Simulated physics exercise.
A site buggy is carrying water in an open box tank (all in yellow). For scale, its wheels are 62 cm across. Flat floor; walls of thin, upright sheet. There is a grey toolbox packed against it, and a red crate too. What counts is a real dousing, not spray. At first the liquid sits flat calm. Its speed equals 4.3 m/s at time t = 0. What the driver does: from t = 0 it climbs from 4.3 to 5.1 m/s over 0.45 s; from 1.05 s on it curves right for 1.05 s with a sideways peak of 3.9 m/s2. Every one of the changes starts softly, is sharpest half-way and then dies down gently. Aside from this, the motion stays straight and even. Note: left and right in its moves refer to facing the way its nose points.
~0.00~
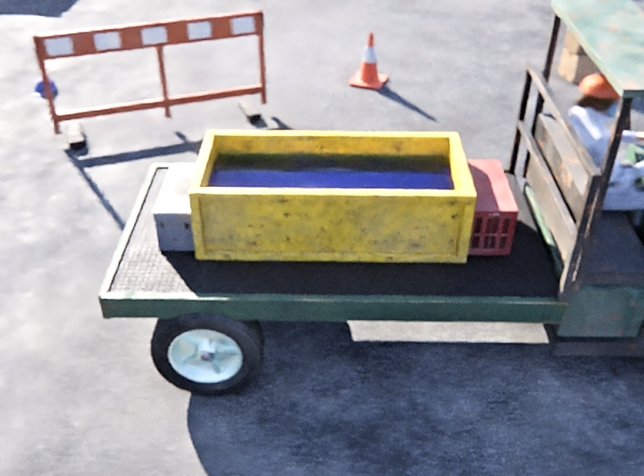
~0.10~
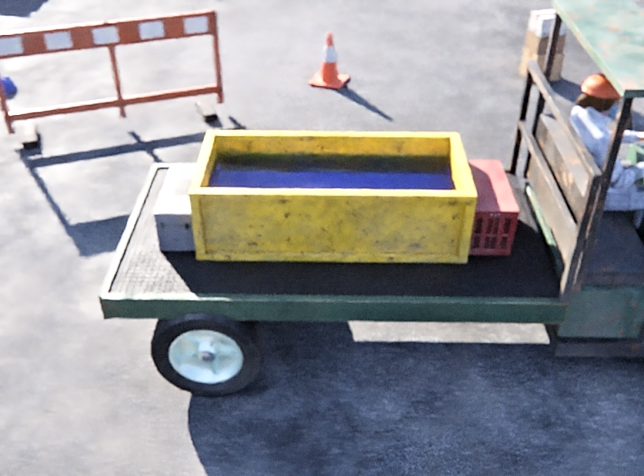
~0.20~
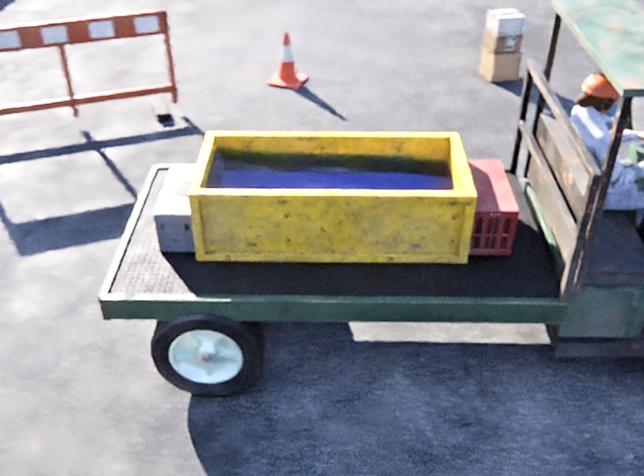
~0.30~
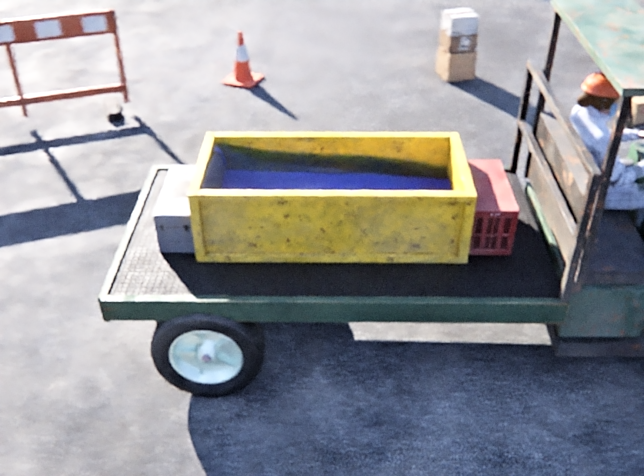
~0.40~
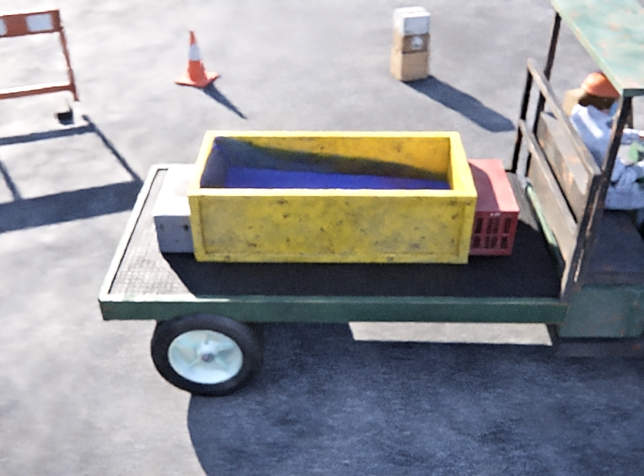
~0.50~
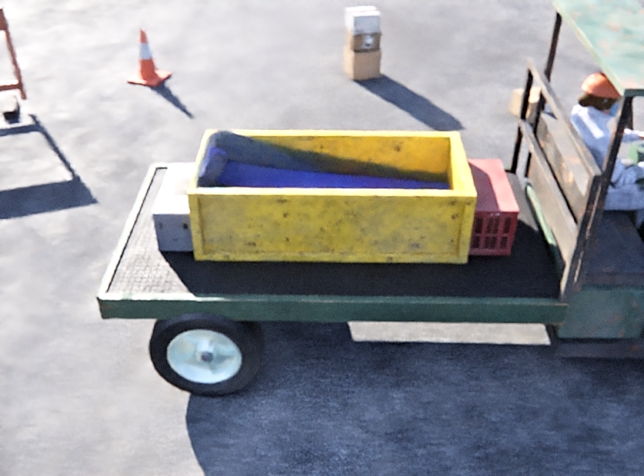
Driver in an orange cap driving a buggy rightward past a barrier and cone, water in its yellow tank gradually sloping up towards the back.
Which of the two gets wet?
Well, the grey toolbox is hit by the liquid and the red crate is not hit.
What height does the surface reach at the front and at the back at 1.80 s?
Front: 32 cm; back: 18 cm.
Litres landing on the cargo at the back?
I'd guess close to 3 litres land there.
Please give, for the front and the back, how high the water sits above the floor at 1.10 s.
Approx. 26 cm front, approx. 30 cm back.
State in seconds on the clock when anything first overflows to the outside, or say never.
0.8 s.
After 1.10 s it stands 30 cm high behind and 26 cm in front; 2 per cent has gone mostly over the back, some over the near side.
After 1.80 s it stands 18 cm high behind and 31 cm in front; 11 per cent has gone over the far side.
After 2.60 s it stands 32 cm high behind and 23 cm in front; 16 per cent has gone over the far side.
After 5.09 s 18 per cent has gone over the far side; the grey toolbox has caught 3 litres and the red crate nothing.
